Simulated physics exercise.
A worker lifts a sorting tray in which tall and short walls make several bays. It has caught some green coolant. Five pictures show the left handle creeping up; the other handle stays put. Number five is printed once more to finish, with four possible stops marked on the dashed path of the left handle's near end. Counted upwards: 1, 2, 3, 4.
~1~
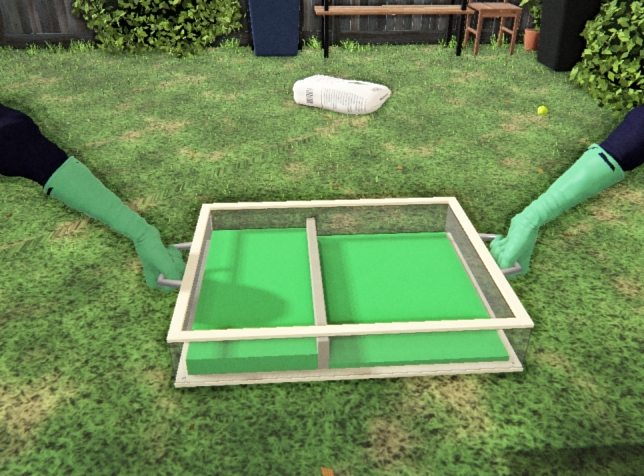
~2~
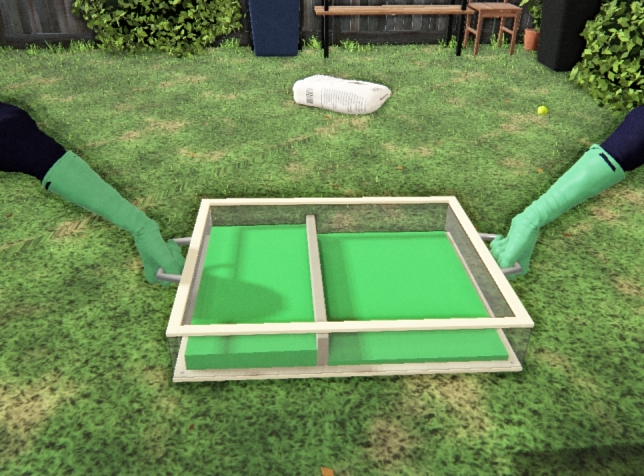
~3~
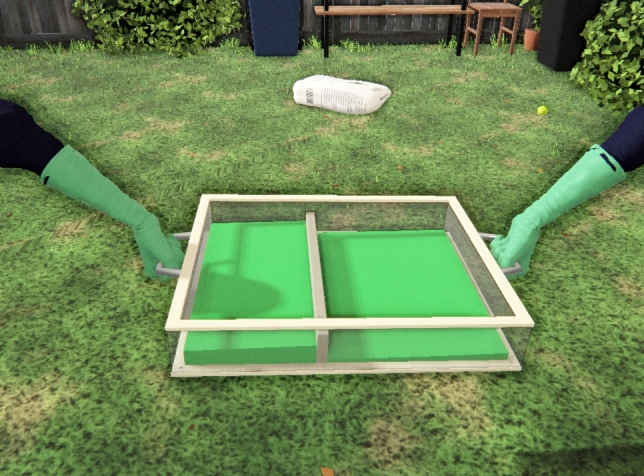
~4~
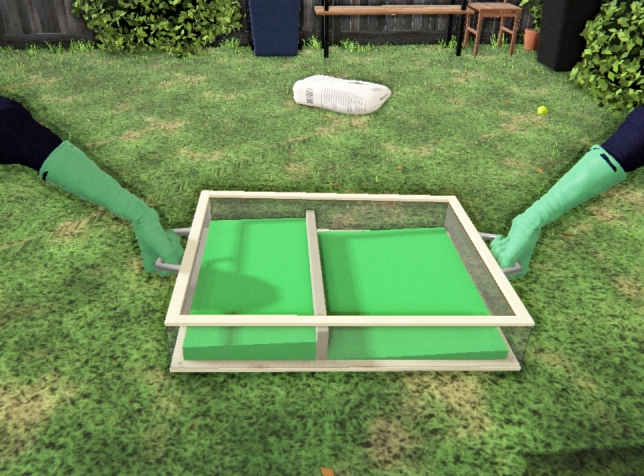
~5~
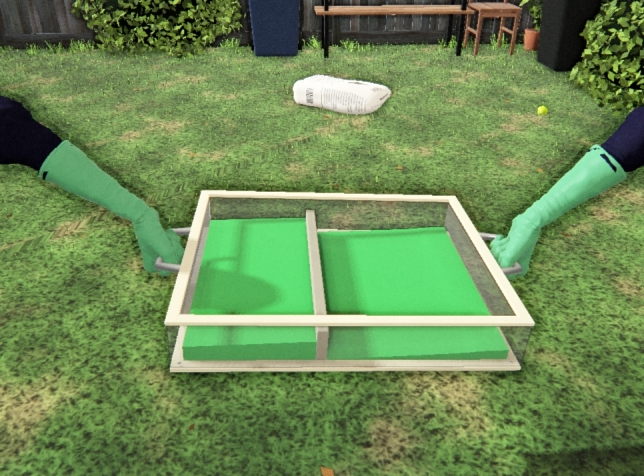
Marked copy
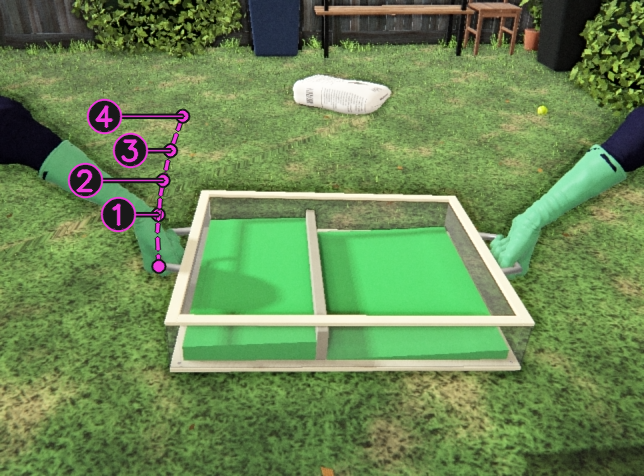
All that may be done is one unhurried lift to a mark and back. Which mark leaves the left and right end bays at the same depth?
Go for 3.
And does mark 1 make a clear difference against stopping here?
No, hardly at all.
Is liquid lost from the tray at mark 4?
No, all stays in.
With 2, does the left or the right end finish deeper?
The left one.
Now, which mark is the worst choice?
Mark 1.
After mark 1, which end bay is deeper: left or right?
The left one.
In magenta, 1 at (158, 214); 2 at (163, 180); 3 at (170, 150); 4 at (182, 116).
With 1, the left end bay stands much deeper than the other; nothing spills.
With 2, the left end bay stands a little deeper than the other; nothing spills.
With 3, the two end bays stand about equally deep; nothing spills.
With 4, the right end bay stands a little deeper than the other; nothing spills.
